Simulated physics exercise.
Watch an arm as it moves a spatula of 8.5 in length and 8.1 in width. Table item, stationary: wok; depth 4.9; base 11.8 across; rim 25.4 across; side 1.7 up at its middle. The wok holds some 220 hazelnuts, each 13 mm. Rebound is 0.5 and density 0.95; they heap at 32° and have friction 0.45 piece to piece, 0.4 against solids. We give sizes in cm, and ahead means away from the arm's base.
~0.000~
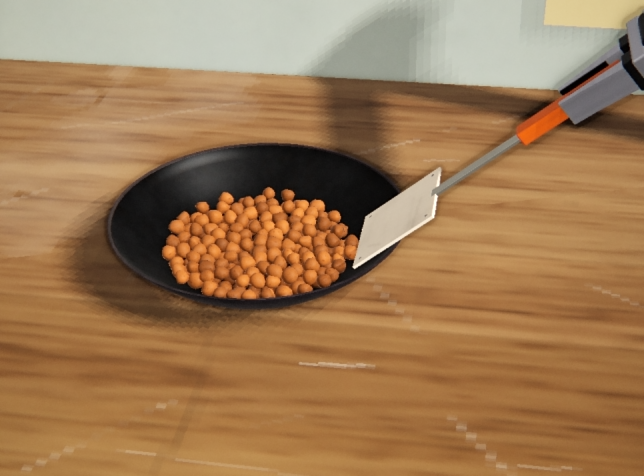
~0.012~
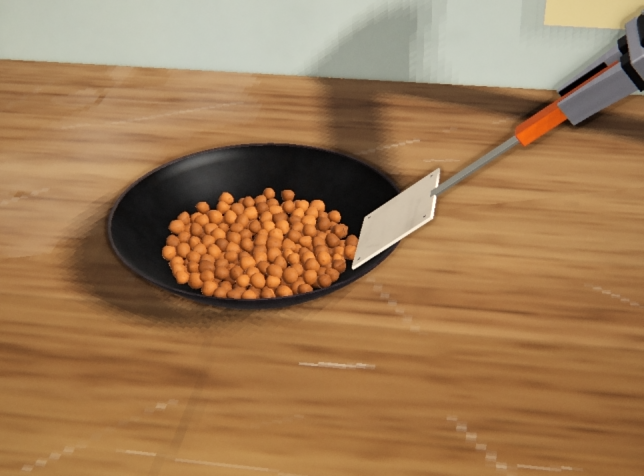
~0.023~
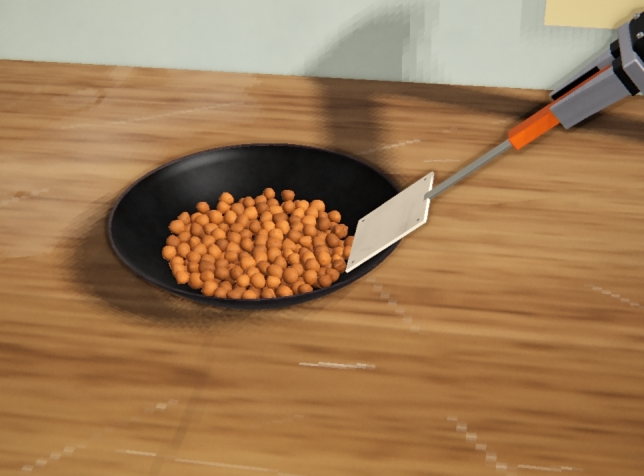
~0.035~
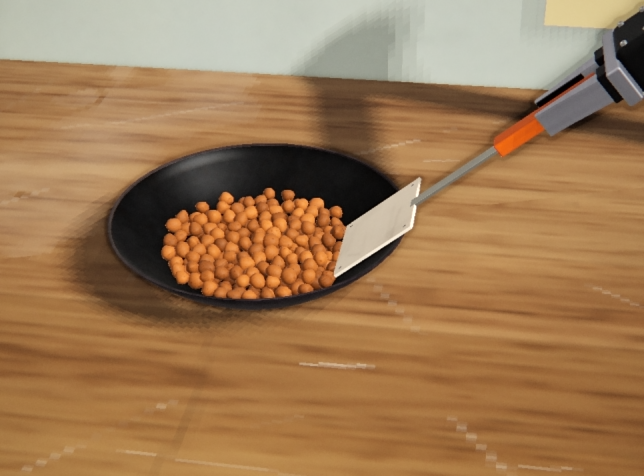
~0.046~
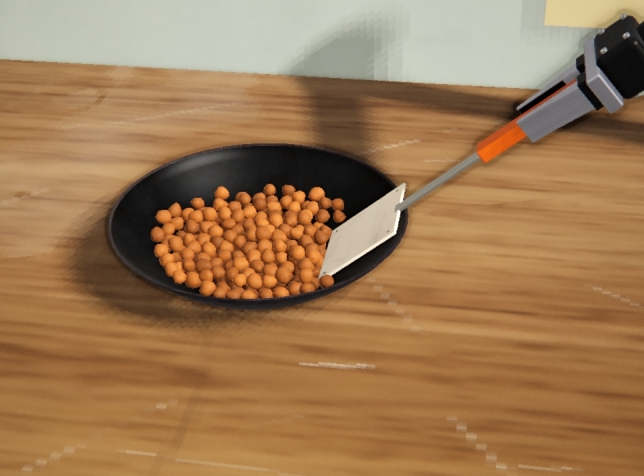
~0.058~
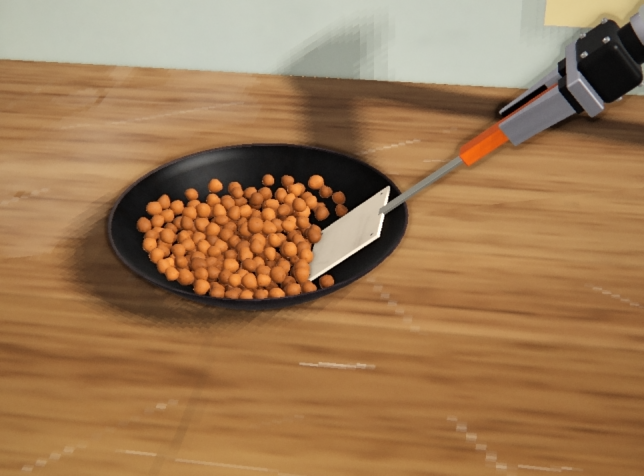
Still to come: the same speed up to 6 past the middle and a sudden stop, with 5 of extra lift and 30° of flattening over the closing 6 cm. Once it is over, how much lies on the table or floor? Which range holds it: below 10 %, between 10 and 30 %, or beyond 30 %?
The range between 10 and 30 %.
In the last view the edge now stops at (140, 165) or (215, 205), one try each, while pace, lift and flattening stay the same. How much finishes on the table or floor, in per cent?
About 40 and 15 per cent.
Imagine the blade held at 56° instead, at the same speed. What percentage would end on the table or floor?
In that case, around 20 percent would end up on the table or floor.
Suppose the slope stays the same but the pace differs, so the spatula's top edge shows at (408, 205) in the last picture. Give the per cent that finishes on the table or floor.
Roughly 5 per cent.
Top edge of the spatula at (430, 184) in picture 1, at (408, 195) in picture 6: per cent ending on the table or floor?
I'd put it at roughly 0 per cent.
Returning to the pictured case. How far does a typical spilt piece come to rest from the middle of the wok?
Roughly 28 cm from the middle.
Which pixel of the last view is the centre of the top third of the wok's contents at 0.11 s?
Centre: Roughly (180, 204) in the last picture.
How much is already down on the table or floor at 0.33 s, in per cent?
10 %.
By 0.09 s, sloping 41°, highest piece 6 above the table; 219 in the wok.
By 0.11 s, sloping 31°, highest piece 8 above the table; 215 in the wok, 4 on the blade or in flight.
By 0.33 s, sloping 11°, highest piece 12 above the table; 185 in the wok, 24 on the table or floor, 10 on the blade or in flight.
By 1.38 s, sloping 11°, highest piece 5 above the table; 185 in the wok, 34 on the table or floor.
Final count, 185 in the wok, 34 on the table or floor. That is 16 % on the table or floor.
